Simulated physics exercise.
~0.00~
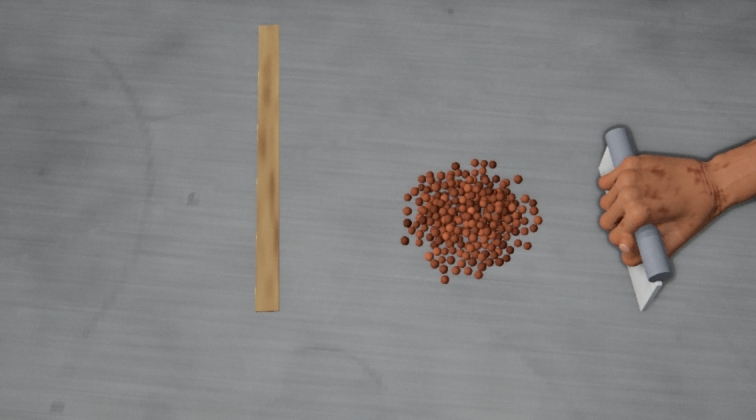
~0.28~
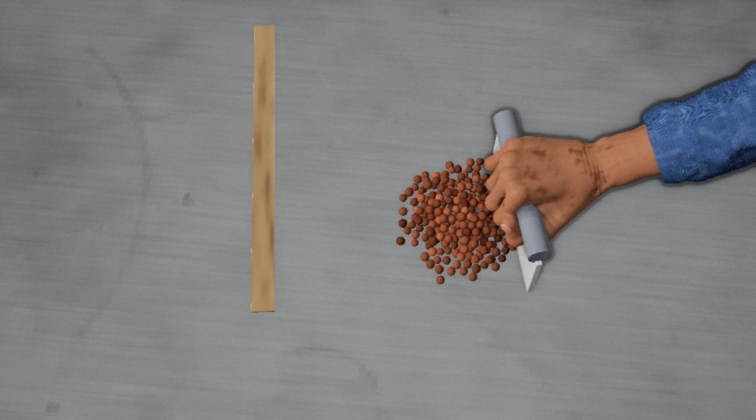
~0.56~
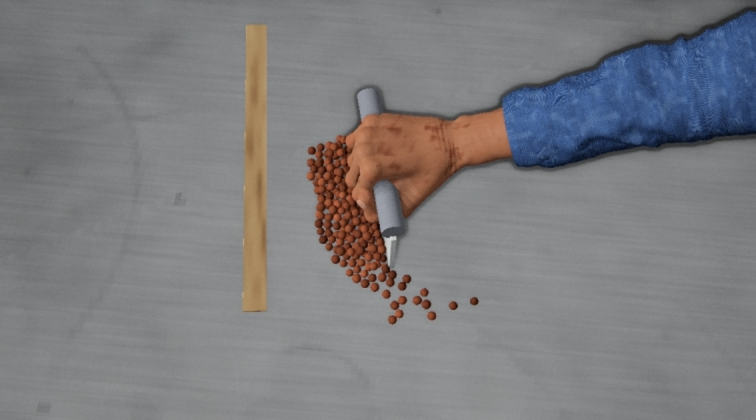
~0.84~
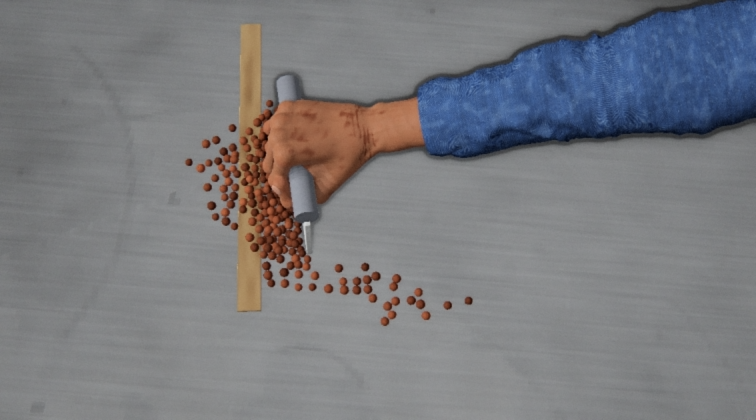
Hand in blue sleeve sweeping a pile of reddish-brown pellets left with a scraper, some spilling over a wooden strip, others trailing behind.
